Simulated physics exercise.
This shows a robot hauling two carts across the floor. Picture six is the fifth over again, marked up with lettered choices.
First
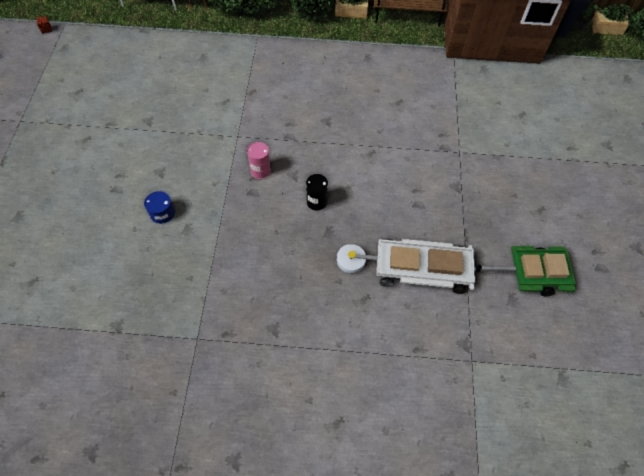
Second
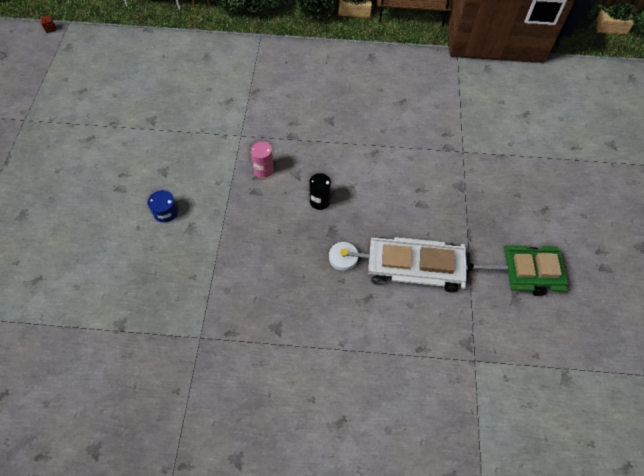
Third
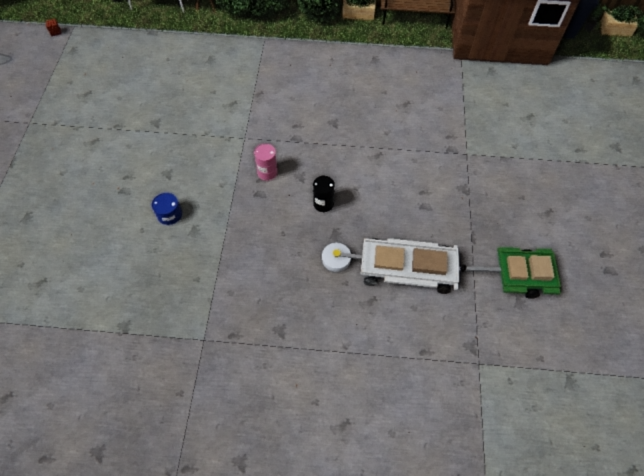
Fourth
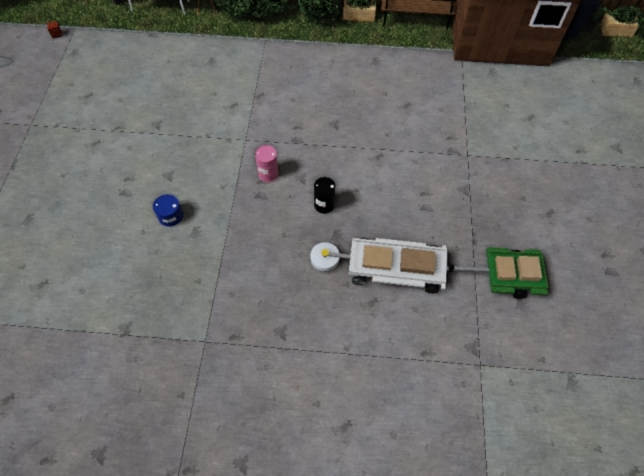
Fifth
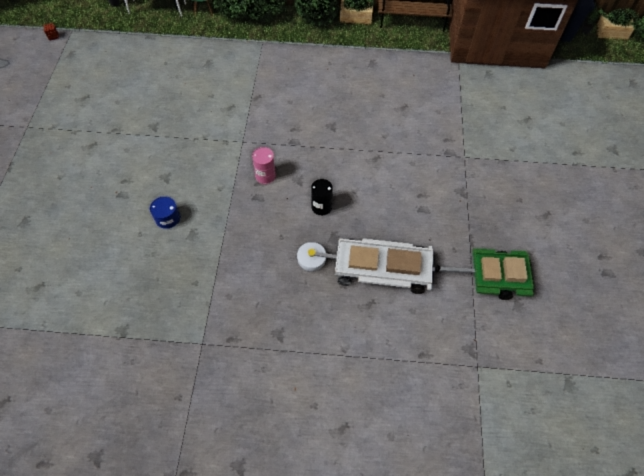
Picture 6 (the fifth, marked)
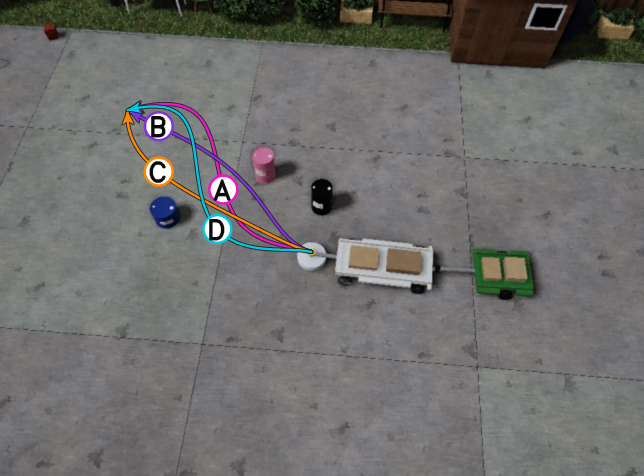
A white cart and a green cart roll slowly left in line behind a small round robot, below pink, black and blue drums.
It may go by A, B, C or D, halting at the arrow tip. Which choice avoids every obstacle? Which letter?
D is the clean one.
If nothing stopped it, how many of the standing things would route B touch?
In all, two.
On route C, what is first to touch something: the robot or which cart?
It is the white cart.
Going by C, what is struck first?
First the blue tub.
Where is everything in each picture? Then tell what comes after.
Blue tub (162, 213); robot (351, 258); white cart (425, 262), in the first picture.
Robot (344, 256); white cart (417, 260); green cart (536, 267); pink drum (264, 170), in the second picture.
Robot (336, 256); white cart (410, 262); green cart (529, 270); black drum (324, 204), in the third picture.
Robot (325, 256); white cart (398, 261); green cart (517, 270); blue tub (171, 216), in the fourth picture.
Robot (312, 256); white cart (384, 262); green cart (503, 271); pink drum (266, 176); blue tub (168, 218); black drum (322, 207), in the fifth picture.
On the marked copy, A from (312, 252) via (218, 166) to (129, 110); B from (312, 252) via (228, 168) to (130, 111); C from (312, 252) via (188, 191) to (128, 111); D from (312, 252) via (199, 182) to (128, 110).
Following D. Soon after the start, robot (212, 223), last cart (387, 261).
Later, robot (193, 140), last cart (292, 240).
In the end, robot (130, 115), last cart (237, 196); nothing has been touched.
As for the rest, A meets the pink drum; B meets the black drum and pink drum; C meets the blue tub.
